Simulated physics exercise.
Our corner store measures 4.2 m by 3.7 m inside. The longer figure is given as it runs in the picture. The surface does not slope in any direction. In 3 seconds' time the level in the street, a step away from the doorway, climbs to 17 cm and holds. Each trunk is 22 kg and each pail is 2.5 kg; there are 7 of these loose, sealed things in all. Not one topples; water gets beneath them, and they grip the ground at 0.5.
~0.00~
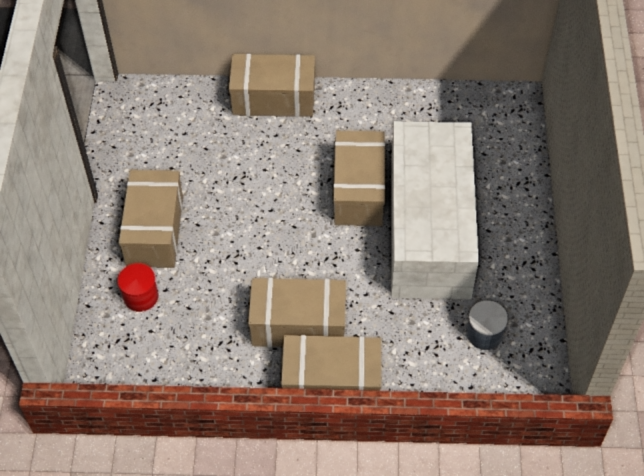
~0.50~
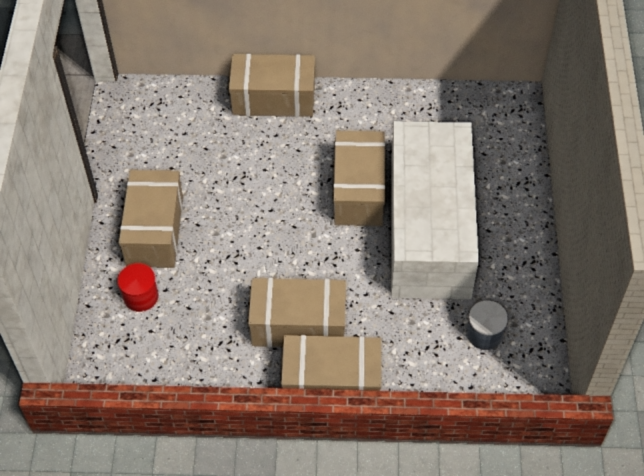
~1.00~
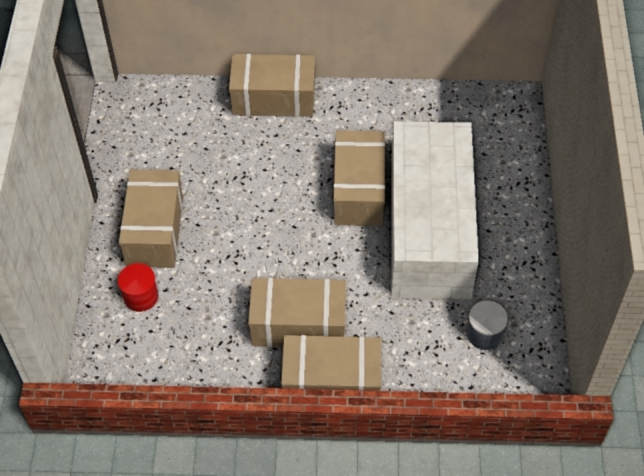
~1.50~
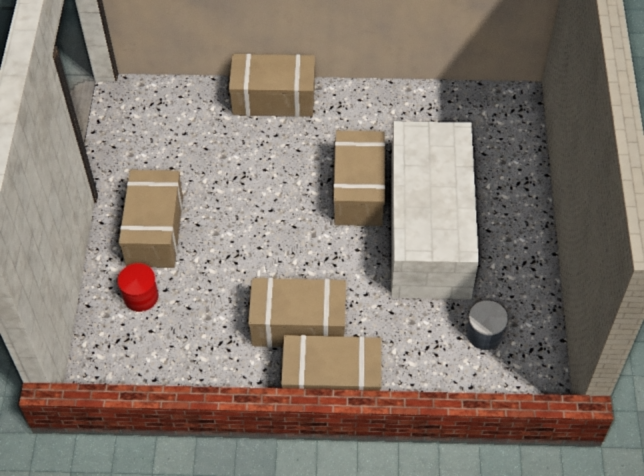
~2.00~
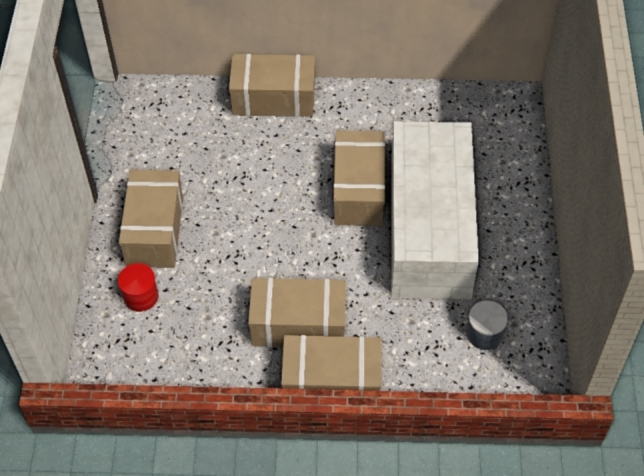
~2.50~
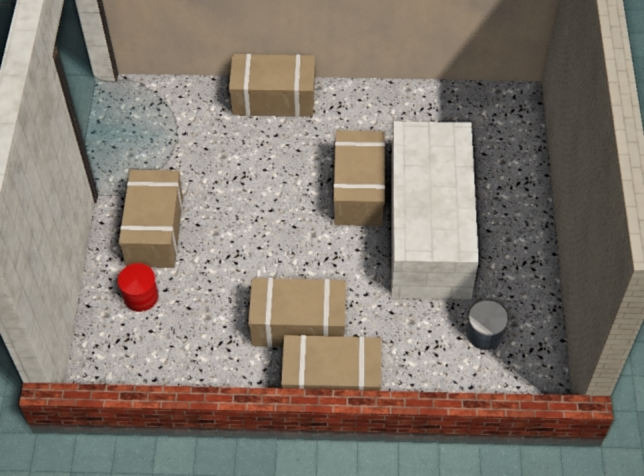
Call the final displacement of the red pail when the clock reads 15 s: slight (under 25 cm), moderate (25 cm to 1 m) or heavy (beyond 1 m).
Moderate.
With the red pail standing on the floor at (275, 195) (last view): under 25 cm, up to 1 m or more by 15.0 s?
Answer: It covers a big distance.
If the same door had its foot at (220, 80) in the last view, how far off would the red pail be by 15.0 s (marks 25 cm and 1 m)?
Red pail: Goes a long way.
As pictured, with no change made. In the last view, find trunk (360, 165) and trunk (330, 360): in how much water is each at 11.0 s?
About 10 and 7 cm.
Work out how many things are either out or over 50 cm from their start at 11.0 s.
By that time the total stands at 4.
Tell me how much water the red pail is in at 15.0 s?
12 cm, roughly.
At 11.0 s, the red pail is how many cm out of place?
Shift: About 80 cm.
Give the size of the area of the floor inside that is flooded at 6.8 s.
Roughly 11.0 m2.
After 3.5 s the red pail is near (136, 279), 0.0 m from its start, aground; 0 afloat.
After 6.8 s the red pail is near (136, 279), 0.0 m from its start, aground; 1 afloat.
After 11.0 s the red pail is near (86, 342), 0.7 m from its start, afloat; 4 afloat.
After 15.0 s the red pail is near (89, 274), 0.4 m from its start, afloat; 7 afloat.
